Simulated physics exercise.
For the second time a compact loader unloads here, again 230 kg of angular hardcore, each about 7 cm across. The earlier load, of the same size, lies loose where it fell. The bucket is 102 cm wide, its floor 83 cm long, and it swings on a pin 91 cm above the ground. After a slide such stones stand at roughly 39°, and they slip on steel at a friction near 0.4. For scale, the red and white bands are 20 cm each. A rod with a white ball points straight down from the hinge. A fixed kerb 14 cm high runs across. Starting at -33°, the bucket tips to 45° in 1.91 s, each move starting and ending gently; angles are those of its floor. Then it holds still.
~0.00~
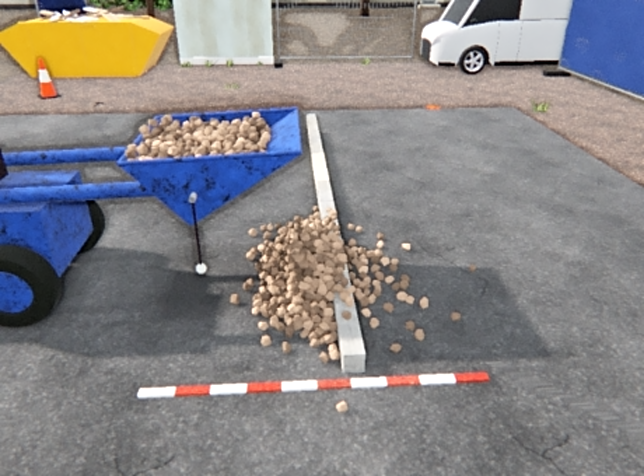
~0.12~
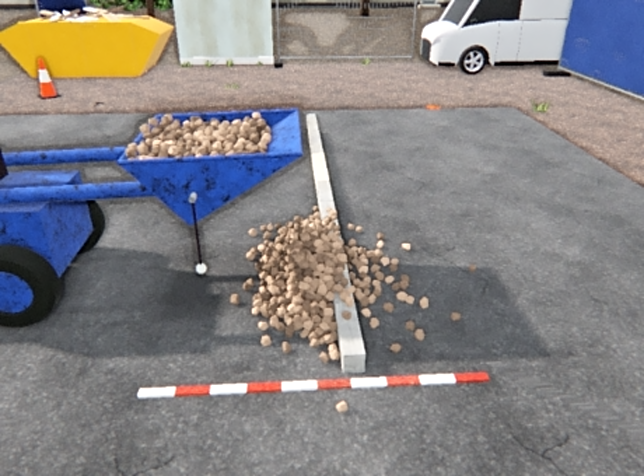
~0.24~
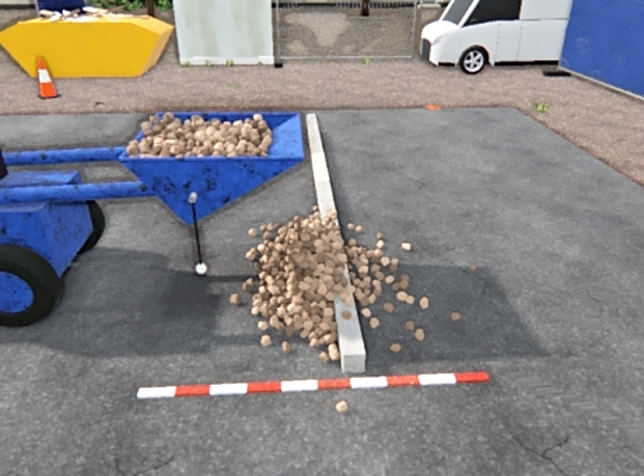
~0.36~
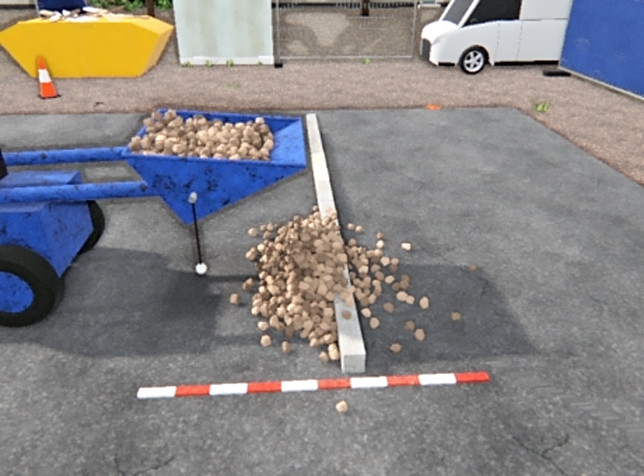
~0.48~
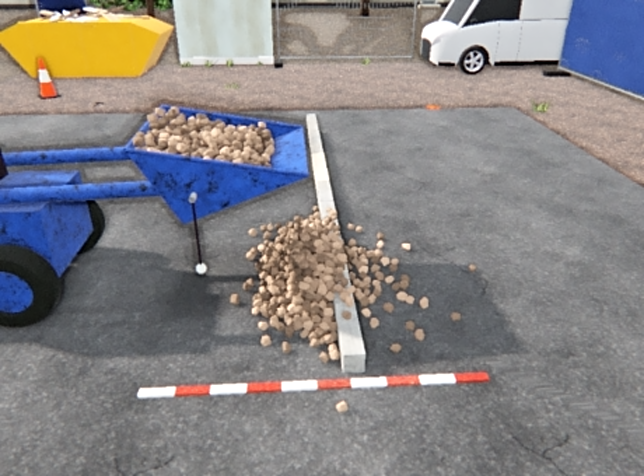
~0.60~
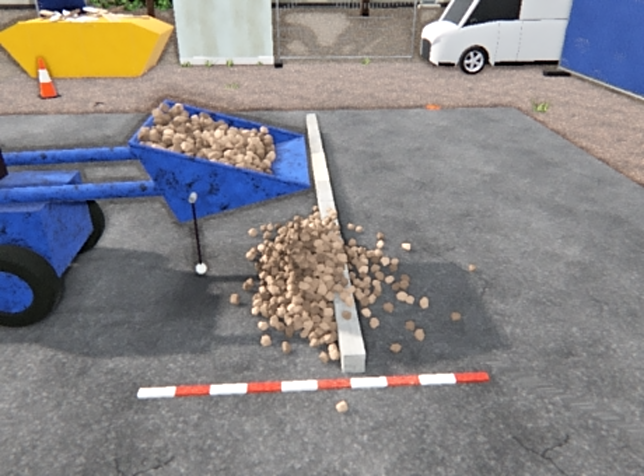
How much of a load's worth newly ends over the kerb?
Roughly 3 per cent of a load more.
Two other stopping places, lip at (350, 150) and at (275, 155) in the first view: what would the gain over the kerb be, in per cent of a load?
Near 50 per cent from the first place, 0 from the second.
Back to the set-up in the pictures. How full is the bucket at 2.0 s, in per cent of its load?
About 35 per cent.
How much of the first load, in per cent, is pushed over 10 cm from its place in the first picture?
About 0 per cent.
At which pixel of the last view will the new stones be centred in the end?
Near (284, 255).
After 1.4 s the floor is at 33°; in per cent of one load, 100 in the bucket, 90 on this side of the kerb, 10 over the kerb; the foremost stones are at (421, 281).
After 2.0 s the floor is at 45°; in per cent of one load, 36 in the bucket, 154 on this side of the kerb, 10 over the kerb; the foremost stones are at (421, 281).
After 2.4 s the floor is at 45°; in per cent of one load, 23 in the bucket, 166 on this side of the kerb, 11 over the kerb; the foremost stones are at (421, 281).
After 4.8 s the floor is at 45°; in per cent of one load, 18 in the bucket, 170 on this side of the kerb, 12 over the kerb; the foremost stones are at (421, 281). Net gain over the kerb, 3.
